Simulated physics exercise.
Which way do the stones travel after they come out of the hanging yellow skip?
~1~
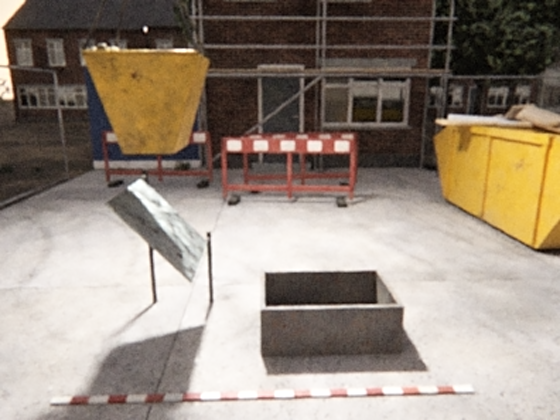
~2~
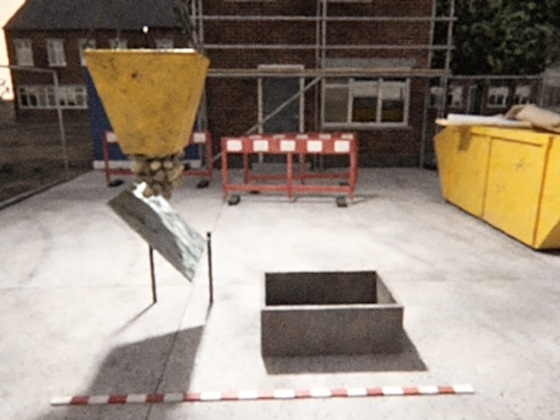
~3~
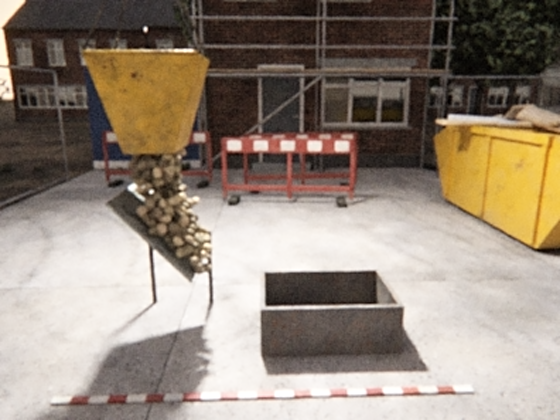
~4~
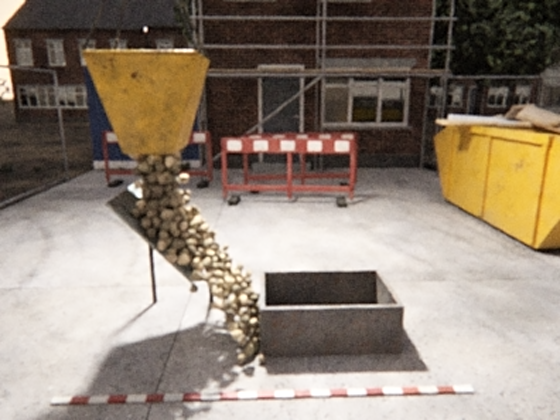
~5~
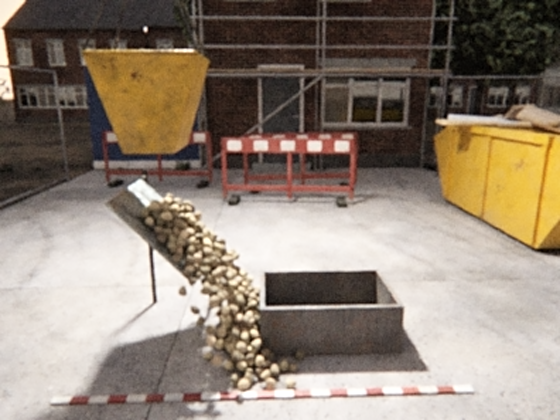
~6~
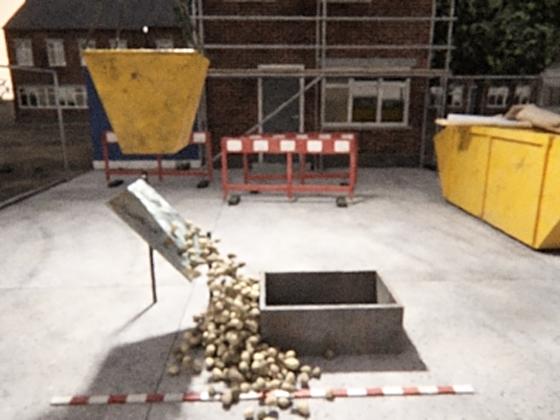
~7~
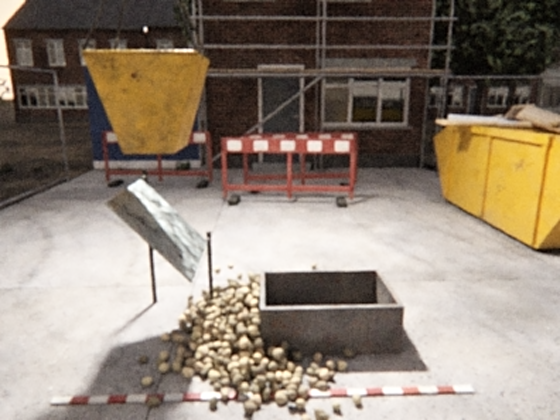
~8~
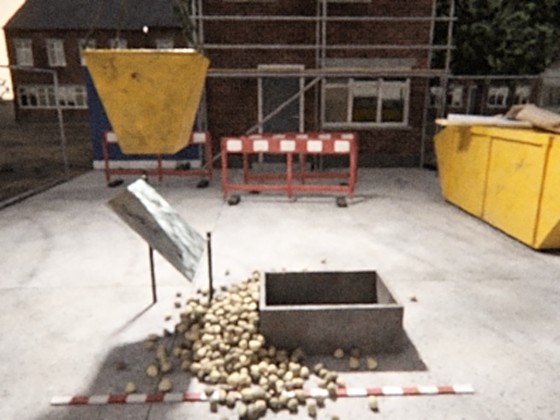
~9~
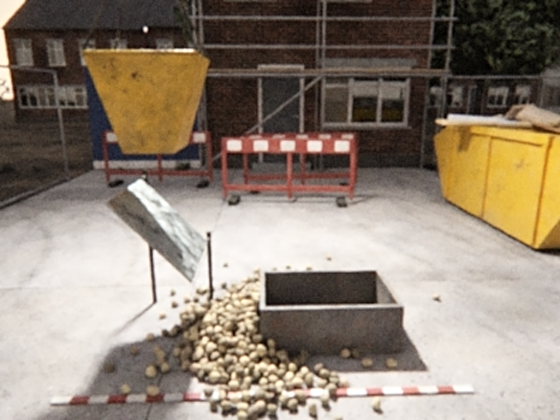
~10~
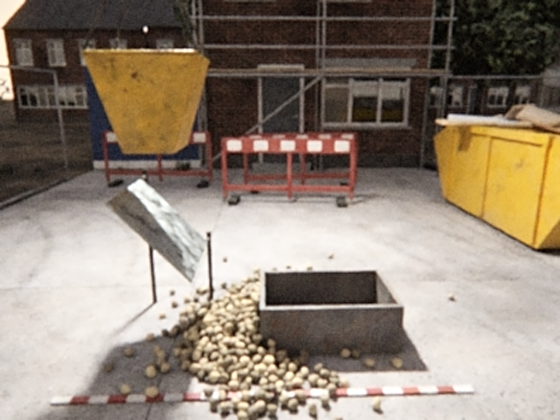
They move down, dropping onto the sloping plate and sliding off its lower end to the ground.
Pale stones dropping from a hanging yellow skip, sliding down a sloping steel plate and piling up beside an empty open bin.
